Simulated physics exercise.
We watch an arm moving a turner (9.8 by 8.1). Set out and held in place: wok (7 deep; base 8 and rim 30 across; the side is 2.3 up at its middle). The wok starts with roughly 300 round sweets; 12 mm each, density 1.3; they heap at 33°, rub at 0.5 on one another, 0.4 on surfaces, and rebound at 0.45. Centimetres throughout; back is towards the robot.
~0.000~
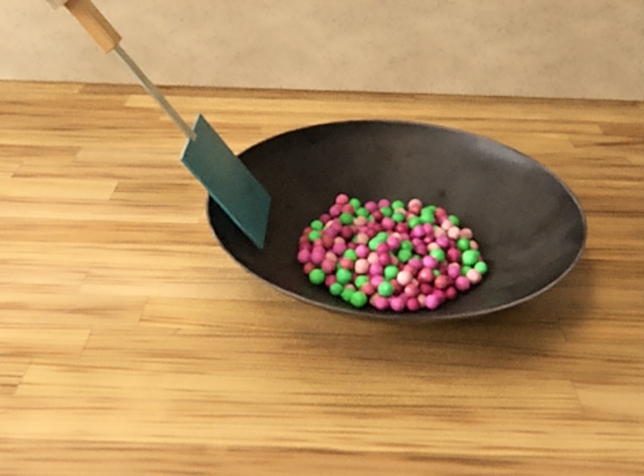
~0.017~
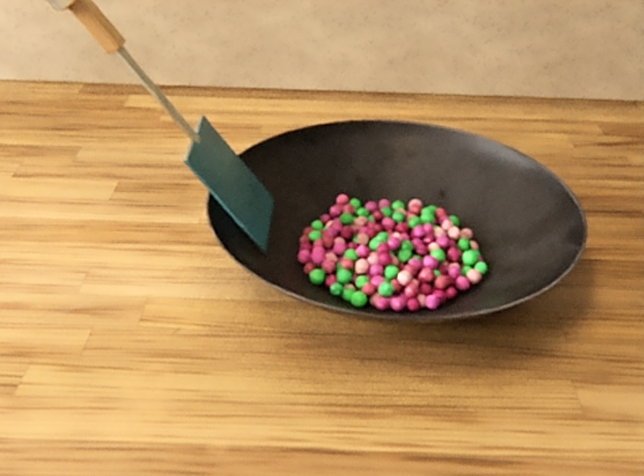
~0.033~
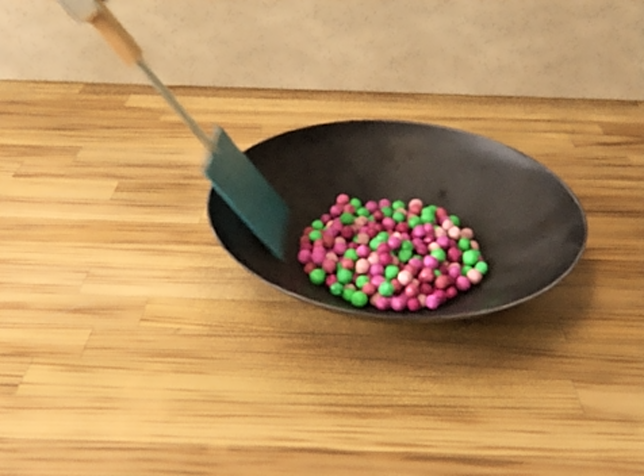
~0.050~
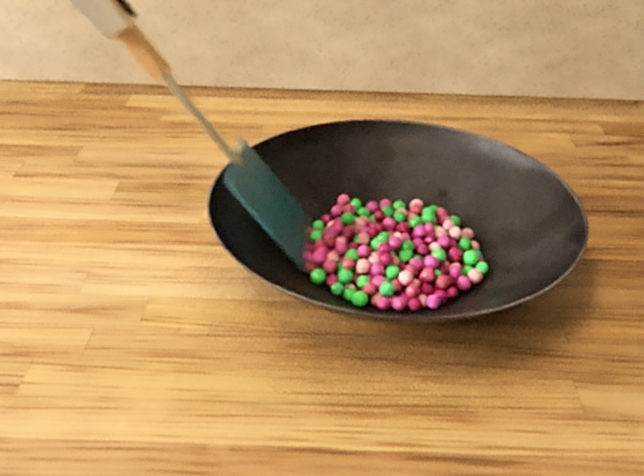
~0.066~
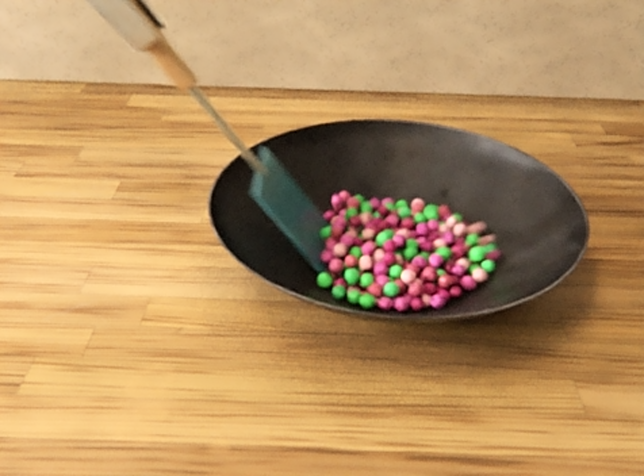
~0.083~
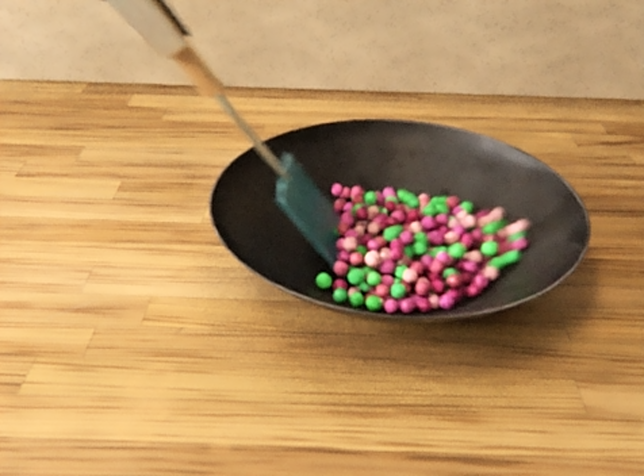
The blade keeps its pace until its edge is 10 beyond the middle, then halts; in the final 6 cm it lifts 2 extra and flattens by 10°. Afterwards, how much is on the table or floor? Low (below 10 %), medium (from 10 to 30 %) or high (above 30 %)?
Share on the table or floor: High (above 30 %).
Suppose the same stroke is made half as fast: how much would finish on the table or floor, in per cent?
In that case some 20 per cent.
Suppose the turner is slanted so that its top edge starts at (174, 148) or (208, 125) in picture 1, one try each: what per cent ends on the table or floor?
Some 50 and 45 per cent.
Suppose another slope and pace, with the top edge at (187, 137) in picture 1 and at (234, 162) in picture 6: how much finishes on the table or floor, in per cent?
Some 10 per cent.
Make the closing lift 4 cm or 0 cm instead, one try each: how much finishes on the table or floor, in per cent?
About 40 and 45 per cent.
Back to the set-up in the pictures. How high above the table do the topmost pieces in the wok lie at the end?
Roughly 5.0 cm.
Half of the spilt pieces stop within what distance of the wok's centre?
Roughly 36 cm.
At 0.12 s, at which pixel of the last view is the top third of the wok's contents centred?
Near (465, 225).
After 0.12 s, sloping 54°, highest piece 8 above the table; 303 in the wok.
After 0.16 s, sloping 51°, highest piece 11 above the table; 295 in the wok, 8 on the blade or in flight.
After 0.38 s, sloping 44°, highest piece 14 above the table; 181 in the wok, 45 on the table or floor, 77 on the blade or in flight.
After 1.43 s, sloping 44°, highest piece 5 above the table; 180 in the wok, 123 on the table or floor.
In the end, 180 in the wok, 123 on the table or floor. That is 41 % on the table or floor.
